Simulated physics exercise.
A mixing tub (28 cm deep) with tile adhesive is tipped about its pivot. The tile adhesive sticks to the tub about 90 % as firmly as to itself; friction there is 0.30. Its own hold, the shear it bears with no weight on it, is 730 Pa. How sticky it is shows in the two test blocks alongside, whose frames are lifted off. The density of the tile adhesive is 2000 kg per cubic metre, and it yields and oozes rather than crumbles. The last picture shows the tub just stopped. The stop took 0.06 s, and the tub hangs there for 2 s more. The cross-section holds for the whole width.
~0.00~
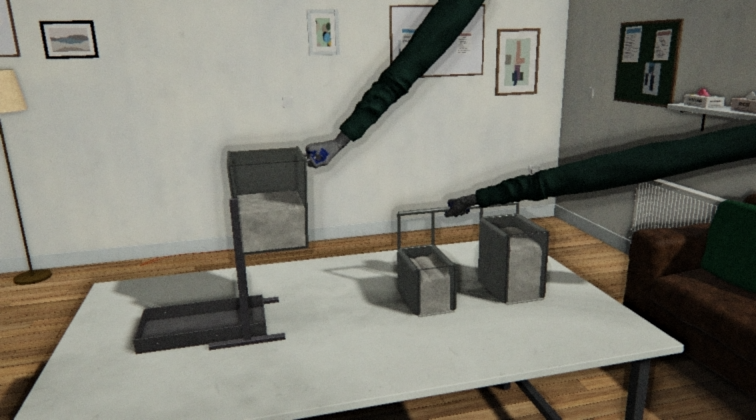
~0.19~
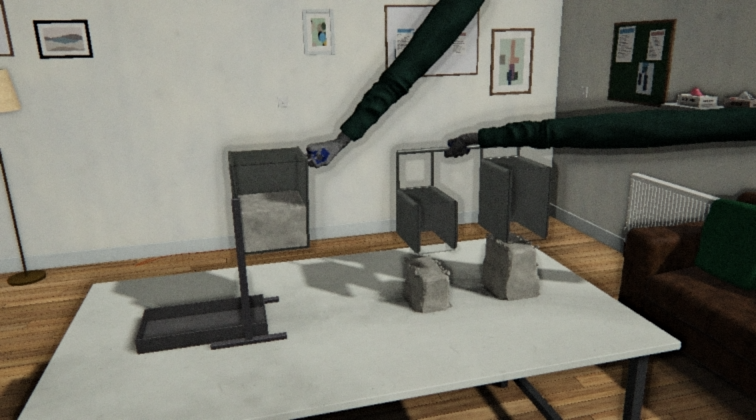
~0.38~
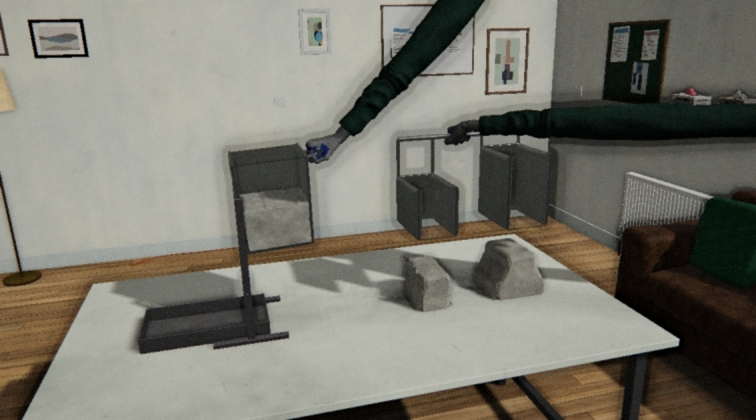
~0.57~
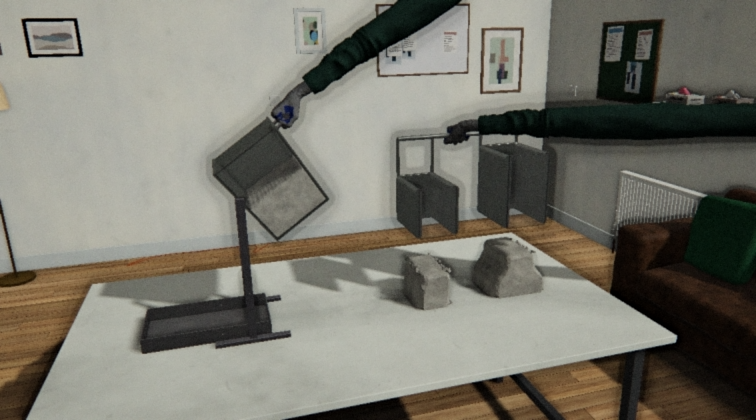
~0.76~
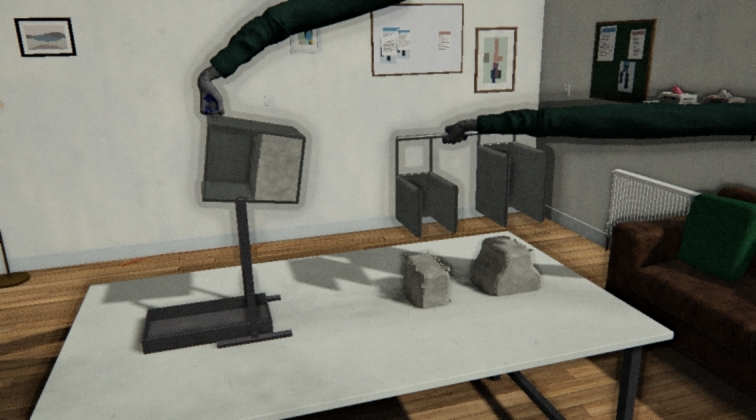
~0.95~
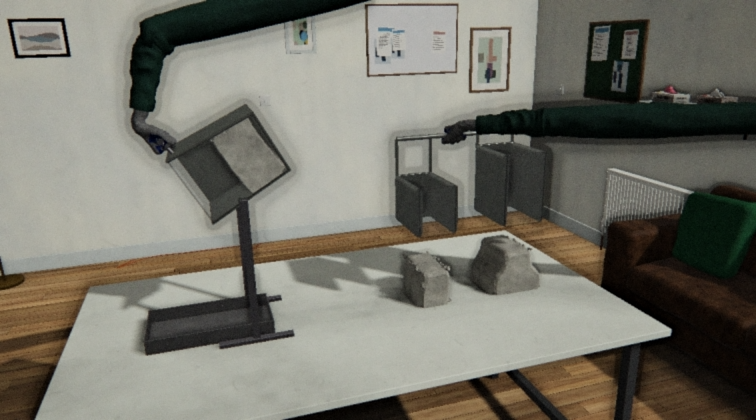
Green-sleeved arm rotating a dark tub of grey paste leftward on its stand, after another arm lifts casings off two sagging grey blocks.
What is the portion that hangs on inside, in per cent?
Expect roughly 0 %.
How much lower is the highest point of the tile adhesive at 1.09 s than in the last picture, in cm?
Roughly 8 cm.
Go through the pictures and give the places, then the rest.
The first frame shows handle-side rim at (303, 160), tilt 0 degrees; top of the tile adhesive at (297, 207); blocks stand 14 cm, 22 cm (left to right).
The second frame shows handle-side rim at (305, 160), tilt 0 degrees; top of the tile adhesive at (299, 207); blocks stand 14 cm, 20 cm (left to right).
The third frame shows handle-side rim at (305, 156), tilt 3 degrees; top of the tile adhesive at (304, 204); blocks stand 14 cm, 17 cm (left to right).
The fourth frame shows handle-side rim at (273, 128), tilt 35 degrees; top of the tile adhesive at (301, 170); blocks stand 14 cm, 16 cm (left to right).
The fifth frame shows handle-side rim at (209, 126), tilt 80 degrees; top of the tile adhesive at (266, 135); blocks stand 14 cm, 16 cm (left to right).
The sixth frame shows handle-side rim at (168, 163), tilt 118 degrees; top of the tile adhesive at (246, 120); blocks stand 14 cm, 16 cm (left to right).
After 1.09 s, the tub is at 118 degrees and holds 100 %.
After 1.26 s, the tub is at 118 degrees and holds 45 %.
After 1.43 s, the tub is at 118 degrees and holds 11 %.
After 1.60 s, the tub is at 118 degrees and holds 0 %.
After 2.95 s, at the end, the tub is at 118 degrees and holds 0 %.
